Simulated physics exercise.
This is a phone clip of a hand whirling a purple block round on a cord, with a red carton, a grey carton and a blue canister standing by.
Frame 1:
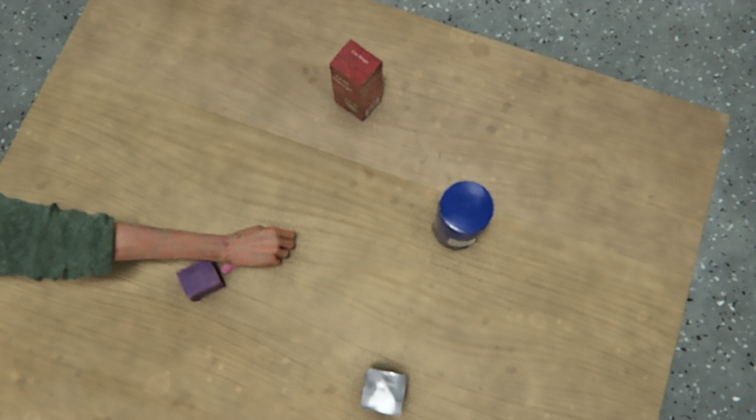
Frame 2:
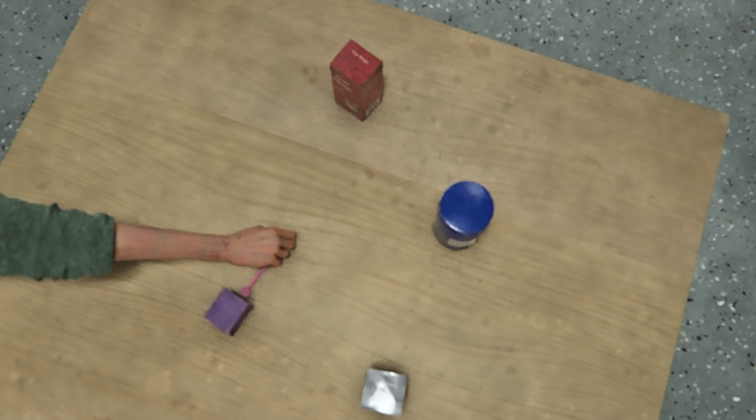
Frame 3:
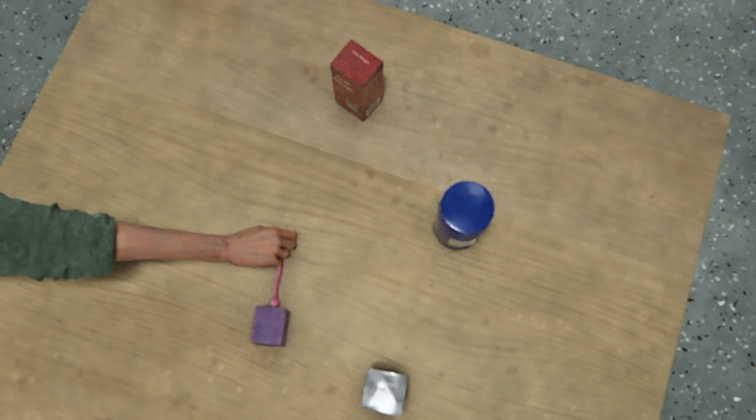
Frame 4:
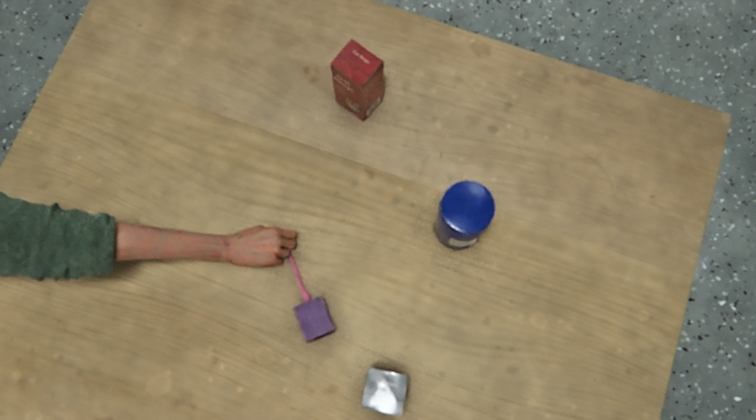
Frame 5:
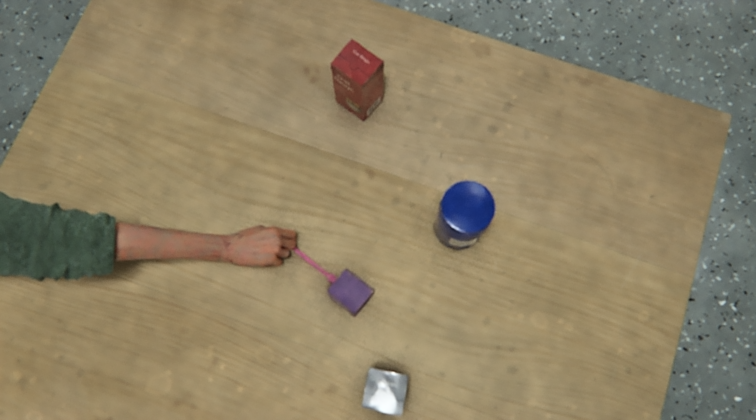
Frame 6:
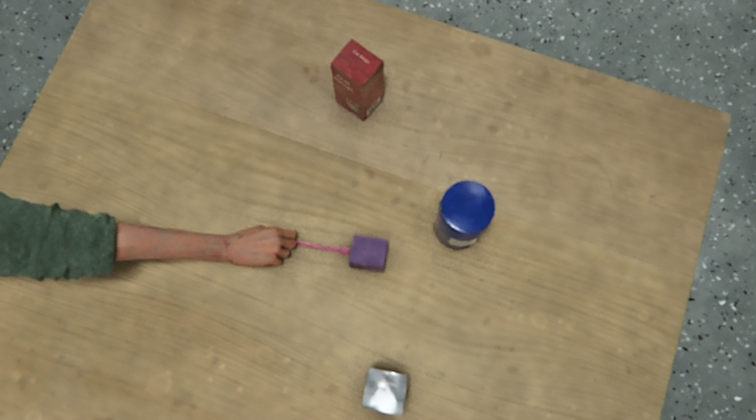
A purple block on a cord swings anticlockwise around a hand above a wooden table.
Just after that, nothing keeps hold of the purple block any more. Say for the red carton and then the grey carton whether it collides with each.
Result: Red carton - collision, grey carton - no collision.
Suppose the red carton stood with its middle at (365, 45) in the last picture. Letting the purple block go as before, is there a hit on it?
In that case it gets hit.
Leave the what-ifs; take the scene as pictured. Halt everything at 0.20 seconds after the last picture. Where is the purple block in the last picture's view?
At that time it is around pixel (371, 93).
Then, 0.08 s on from there, block near (370, 173).
Then, 0.20 s on from there, block near (371, 93); red carton pushed aside.
In the end, block near (384, 39); red carton knocked over. The red carton gets hit and the grey carton escapes it.
